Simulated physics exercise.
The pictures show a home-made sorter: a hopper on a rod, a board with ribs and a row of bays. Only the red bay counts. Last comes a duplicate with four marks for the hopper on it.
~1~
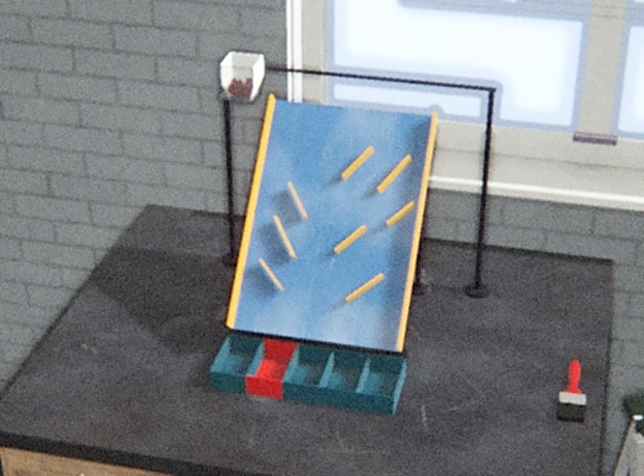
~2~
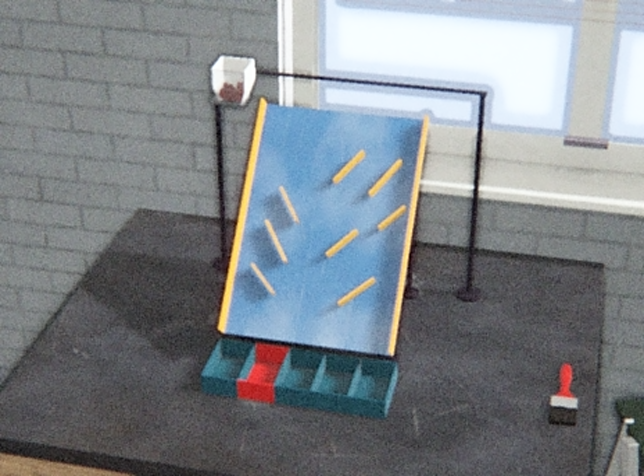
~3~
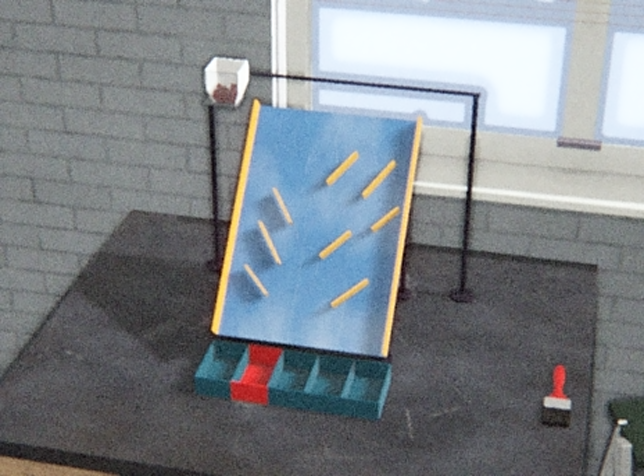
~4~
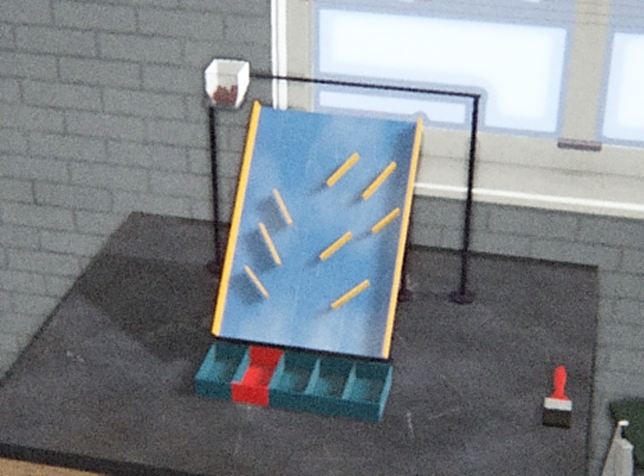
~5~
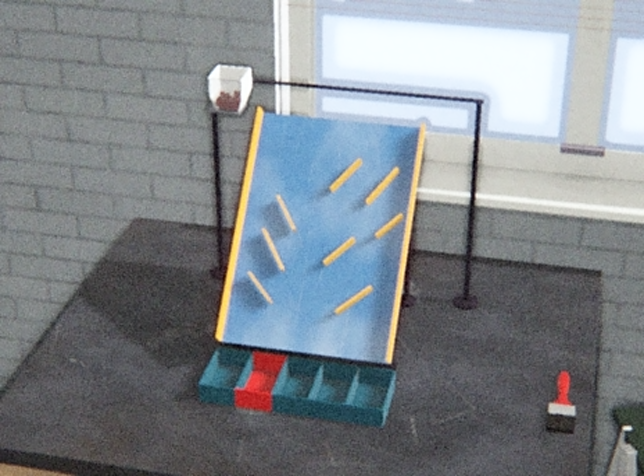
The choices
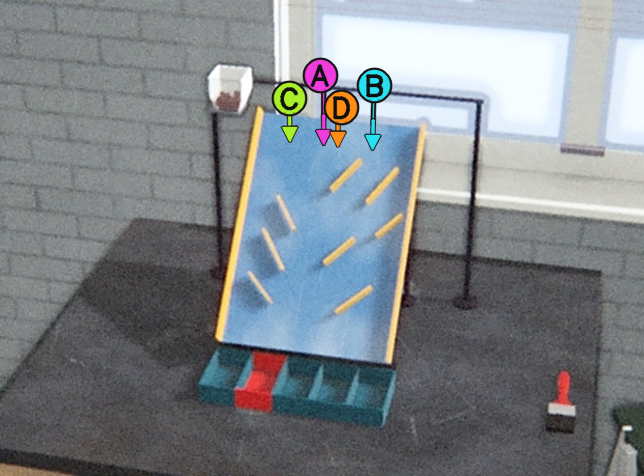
The video shows a tilted blue board with yellow ribs, a small hopper of dark beans above its upper left, and a row of bays below, one red; nothing on the table moves while the view shifts slightly.
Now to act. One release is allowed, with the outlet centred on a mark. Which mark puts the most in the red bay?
The answer is mark B.
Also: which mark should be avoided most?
It is C.
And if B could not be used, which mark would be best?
Here it is mark D.
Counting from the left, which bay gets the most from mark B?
The second.
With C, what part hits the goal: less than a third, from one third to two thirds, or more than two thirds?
Less than a third.
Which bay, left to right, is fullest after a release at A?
It is the third one.
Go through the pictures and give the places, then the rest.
In the first frame, hopper at (242, 90), kidney beans, door shut.
In the second frame, ribs (334, 180) to (363, 151), (369, 193) to (400, 160), (280, 187) to (296, 220).
In the third frame, ribs (372, 228) to (398, 207), (259, 221) to (278, 262), (320, 255) to (350, 231).
In the fourth frame, ribs (245, 266) to (266, 295), (332, 306) to (368, 281).
In the fifth frame, red bay at (253, 399), number 2 of 5 from the left.
On the marked copy, mark A meets the board at (323, 139); mark B meets the board at (372, 144); mark C meets the board at (289, 136); mark D meets the board at (337, 141).
With A, a small part in the red bay, most in other bays, a stray few outside the box.
With B, nearly all in the red bay, a small part in other bays.
With C, none in the red bay, nearly all in other bays.
With D, about half in the red bay, about half in other bays, a stray few outside the box.
